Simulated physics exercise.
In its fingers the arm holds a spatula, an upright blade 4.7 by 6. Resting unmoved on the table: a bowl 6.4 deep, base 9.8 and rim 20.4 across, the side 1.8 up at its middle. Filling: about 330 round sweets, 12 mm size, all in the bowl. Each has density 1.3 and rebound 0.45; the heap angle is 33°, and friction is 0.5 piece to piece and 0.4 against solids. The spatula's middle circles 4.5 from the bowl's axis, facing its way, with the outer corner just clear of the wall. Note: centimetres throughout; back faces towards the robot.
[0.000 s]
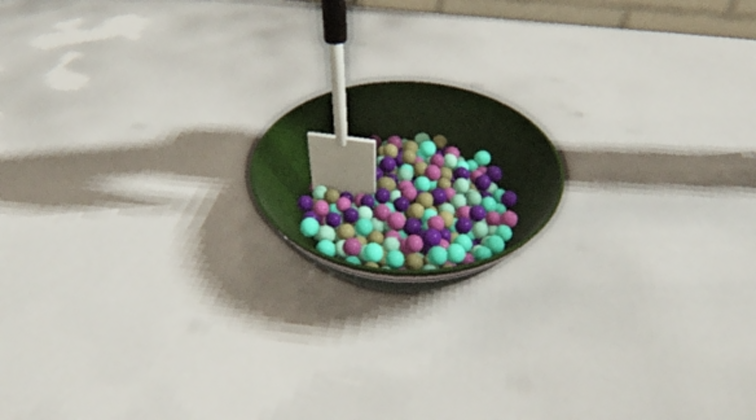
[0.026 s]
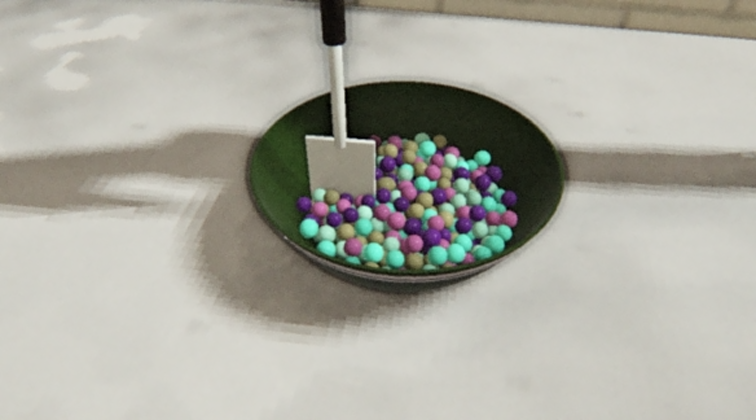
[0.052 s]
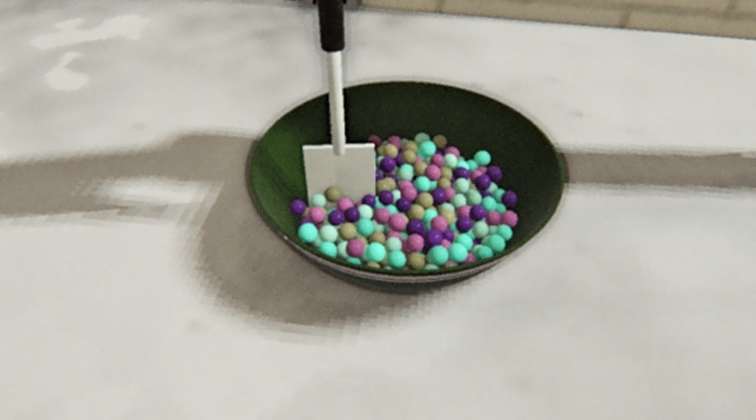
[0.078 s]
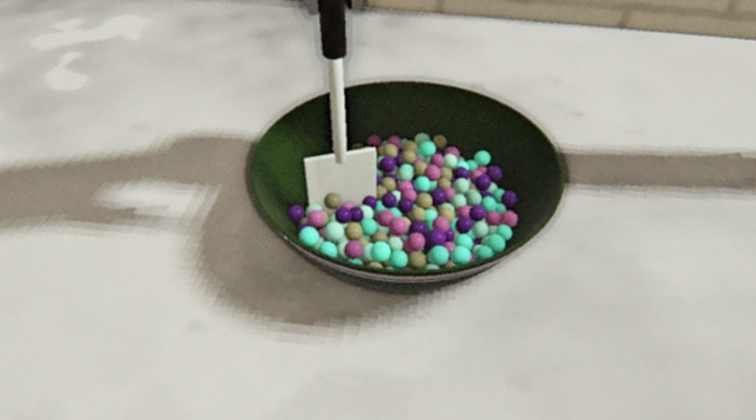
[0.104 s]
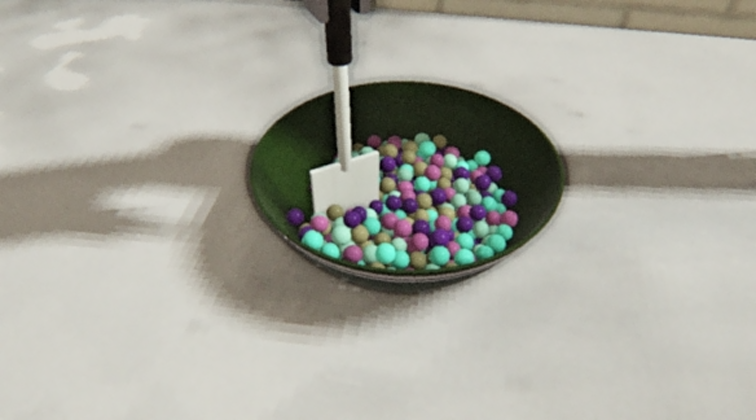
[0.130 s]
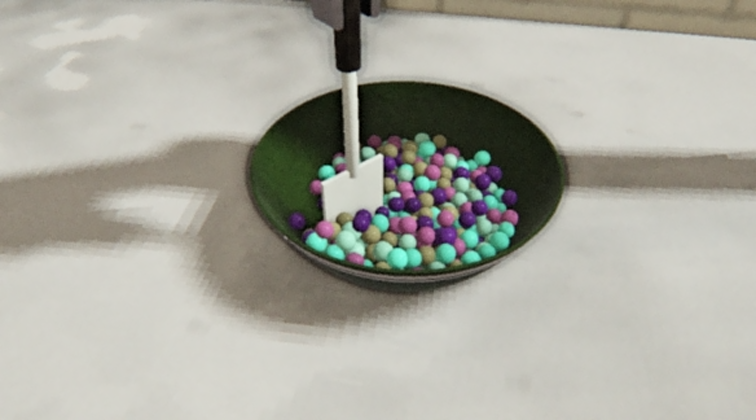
A robot arm pushes a white spatula through small colourful balls in a dark green bowl.
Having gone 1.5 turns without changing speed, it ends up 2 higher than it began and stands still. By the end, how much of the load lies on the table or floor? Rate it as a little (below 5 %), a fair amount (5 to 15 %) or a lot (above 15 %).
A little.
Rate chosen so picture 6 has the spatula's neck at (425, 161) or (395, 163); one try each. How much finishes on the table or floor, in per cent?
First try: Around 30 %; second try: Around 20 %.
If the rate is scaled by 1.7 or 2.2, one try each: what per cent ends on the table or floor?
It would be some 20 and 30 percent respectively.
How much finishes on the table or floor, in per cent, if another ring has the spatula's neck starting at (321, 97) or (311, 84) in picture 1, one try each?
Around 5 per cent on the first try, around 0 per cent on the second.
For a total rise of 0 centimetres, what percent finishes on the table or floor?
That works out to some 10 per cent.
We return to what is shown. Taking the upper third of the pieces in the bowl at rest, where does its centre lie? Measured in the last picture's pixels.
The centre sits around (415, 189) in the last picture.
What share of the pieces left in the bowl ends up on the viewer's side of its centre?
Estimate: Some 50 %.
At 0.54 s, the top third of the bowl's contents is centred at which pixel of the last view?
I'd point to somewhere close to (425, 125).
After 0.54 s, 243° round, highest piece 9 above the table; 325 in the bowl, 5 on the table or floor, 2 in flight or on the tool.
After 0.95 s, 75° round, highest piece 7 above the table; 322 in the bowl, 10 on the table or floor.
After 1.35 s, 180° round, highest piece 6 above the table; 322 in the bowl, 10 on the table or floor.
After 2.05 s, 180° round, highest piece 6 above the table; 322 in the bowl, 10 on the table or floor.
At rest, 322 in the bowl, 10 on the table or floor. That is 3 % on the table or floor.
